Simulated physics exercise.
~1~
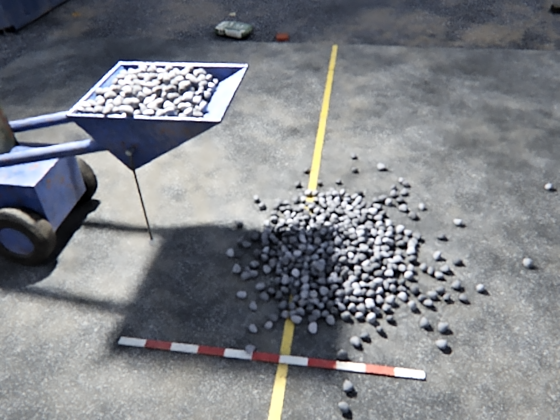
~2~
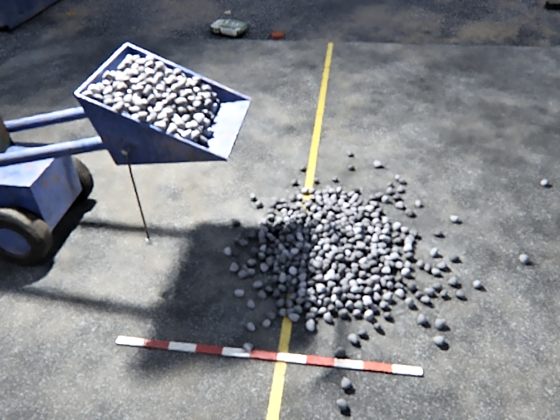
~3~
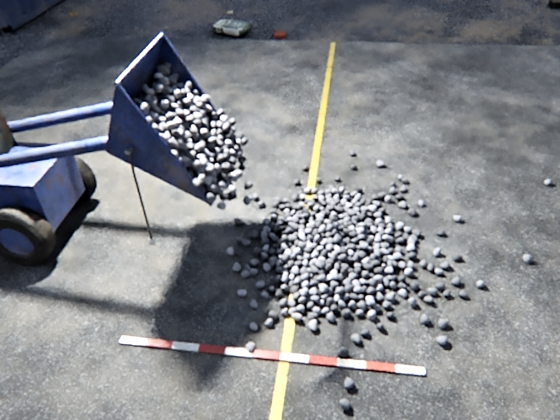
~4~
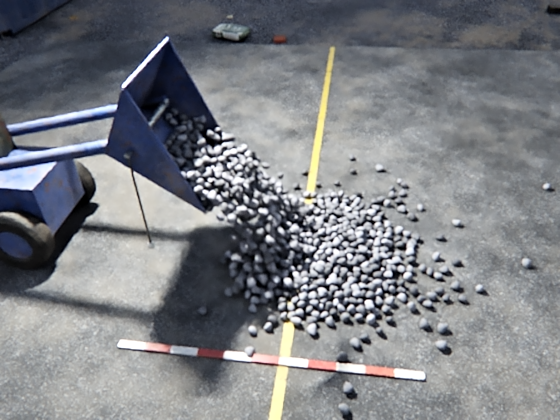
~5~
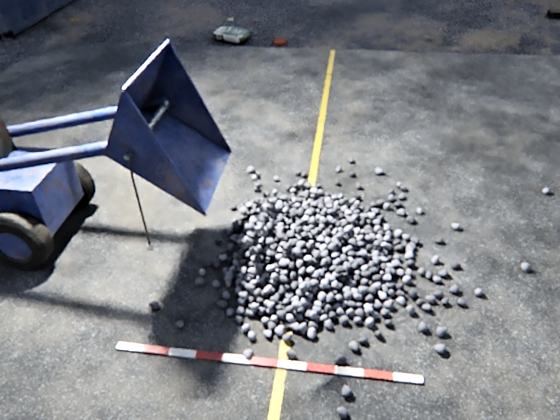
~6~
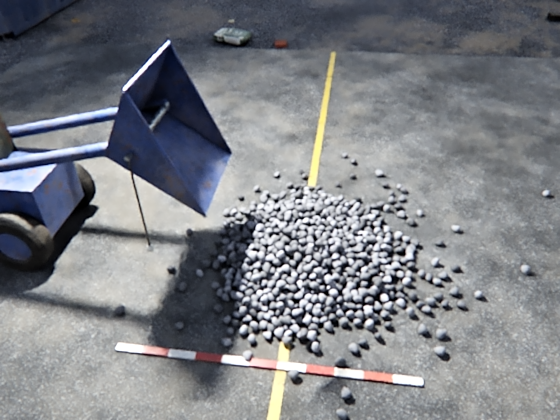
On dark, level tarmac seen from above by a slightly swaying camera, a blue loader stands at the left with its raised bucket full of smooth grey stones. A loose heap of similar stones lies to the right across a painted yellow line, behind a red and white striped staff. The bucket tips forward to the right, steeper and steeper, until stones begin slipping over its lip. They pour down in a thick stream onto the near side of the heap. The bucket empties and stays tilted, leaving a larger, fuller mound spread over both sides of the line, with a few strays around it.
